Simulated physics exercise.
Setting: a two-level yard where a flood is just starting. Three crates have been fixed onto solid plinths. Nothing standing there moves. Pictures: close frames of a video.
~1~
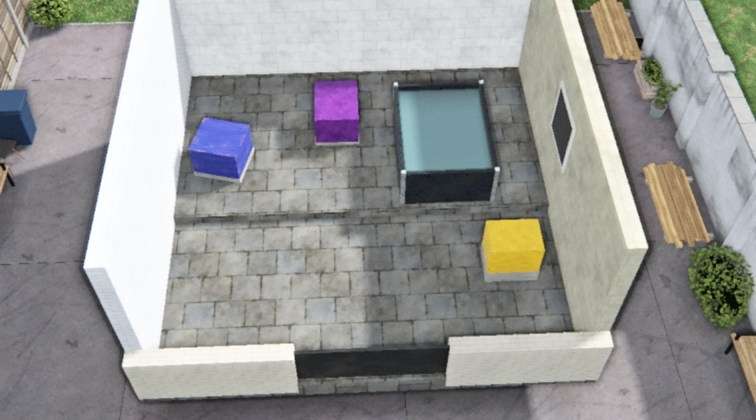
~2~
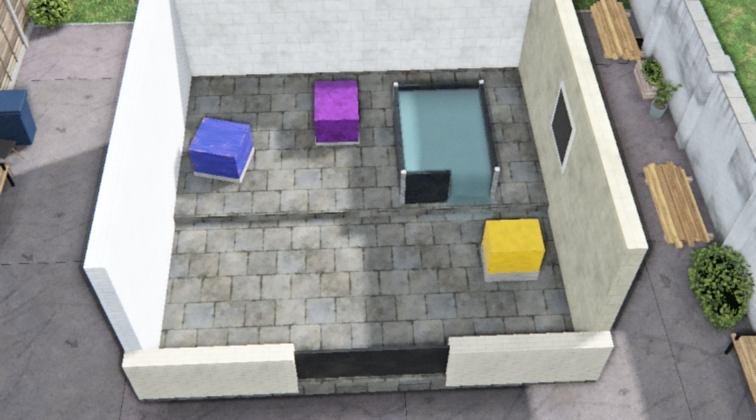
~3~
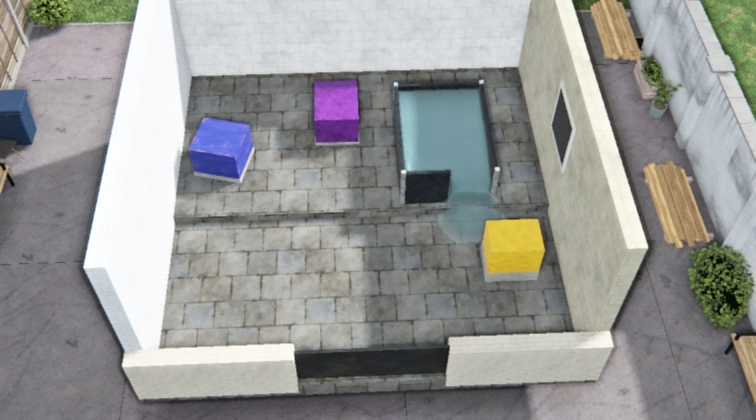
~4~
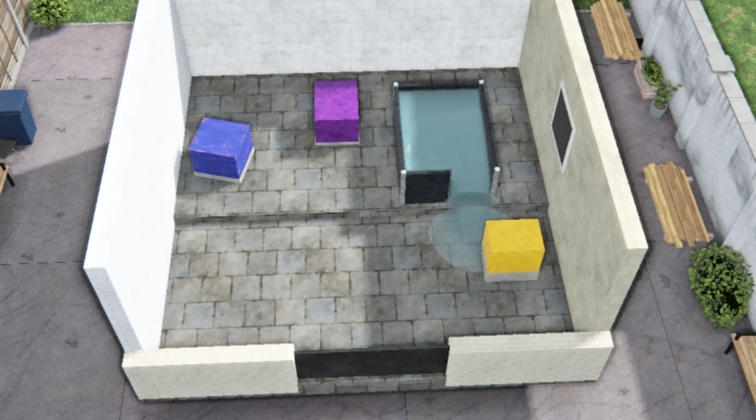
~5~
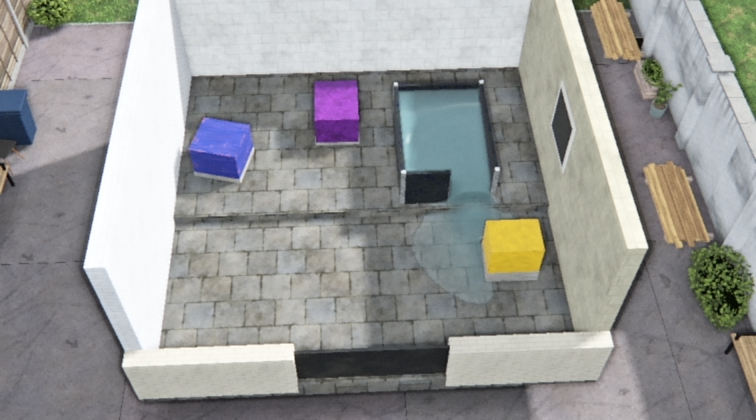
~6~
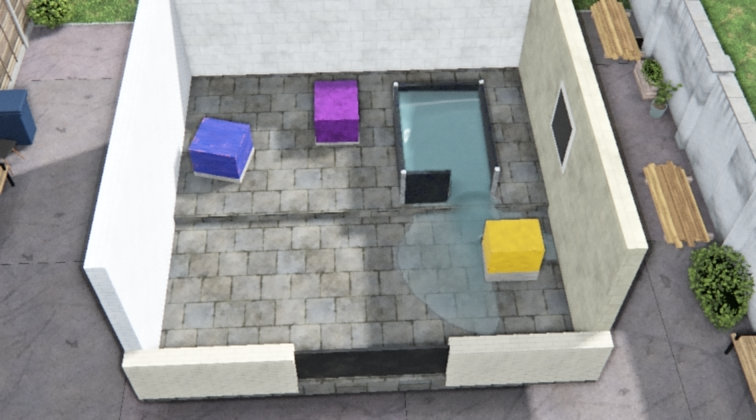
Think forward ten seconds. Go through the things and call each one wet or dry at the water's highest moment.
Called one by one: The blue crate is dry; the yellow crate is wet; the purple crate is dry.
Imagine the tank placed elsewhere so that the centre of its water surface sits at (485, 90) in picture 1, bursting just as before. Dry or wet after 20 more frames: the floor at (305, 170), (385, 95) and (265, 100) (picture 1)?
Untouched, untouched, untouched.
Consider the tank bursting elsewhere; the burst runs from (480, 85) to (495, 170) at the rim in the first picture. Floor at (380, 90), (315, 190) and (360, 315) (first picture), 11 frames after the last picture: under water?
Well, the first one's sodden, the second's left untouched, and the third's left untouched.
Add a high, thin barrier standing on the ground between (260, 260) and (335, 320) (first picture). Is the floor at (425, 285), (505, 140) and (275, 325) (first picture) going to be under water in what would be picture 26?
First inundated, then inundated, then inundated.
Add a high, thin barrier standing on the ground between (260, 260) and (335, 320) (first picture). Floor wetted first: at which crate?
My answer: The yellow crate.
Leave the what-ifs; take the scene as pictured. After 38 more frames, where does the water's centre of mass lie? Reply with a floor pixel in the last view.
Centre of mass: Roughly (387, 251).
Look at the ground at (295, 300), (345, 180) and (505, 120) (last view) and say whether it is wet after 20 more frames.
Status by point, in sequence: Waterlogged; unwetted; waterlogged.
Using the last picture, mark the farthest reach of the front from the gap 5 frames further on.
I'd go with roughly (373, 366).
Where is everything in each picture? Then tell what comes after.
Still water in the water tank at (444, 129), in the first frame.
The front is at (492, 205), out from the gap at (470, 190), in the second frame.
Water pours out at (469, 191) and has run to (466, 242), in the third frame.
Water pours out at (469, 191) and has run to (469, 267), in the fourth frame.
The front is at (469, 297), out from the gap at (469, 191), in the fifth frame.
The front is at (490, 328), out from the gap at (470, 191), in the sixth frame.
A moment on, water covers 20 % of the floor; the blue crate not reached, the yellow crate water round its plinth, the purple crate not reached.
Next, water covers 30 % of the floor; the blue crate not reached, the yellow crate water round its plinth, the purple crate not reached.
Then, water covers 45 % of the floor; the blue crate not reached, the yellow crate water round its plinth, the purple crate not reached.
Later, water covers 55 % of the floor; the blue crate not reached, the yellow crate water round its plinth, the purple crate not reached.
In the end, water covers 55 % of the floor; the blue crate stayed above the water, the yellow crate was topped, the purple crate stayed above the water.
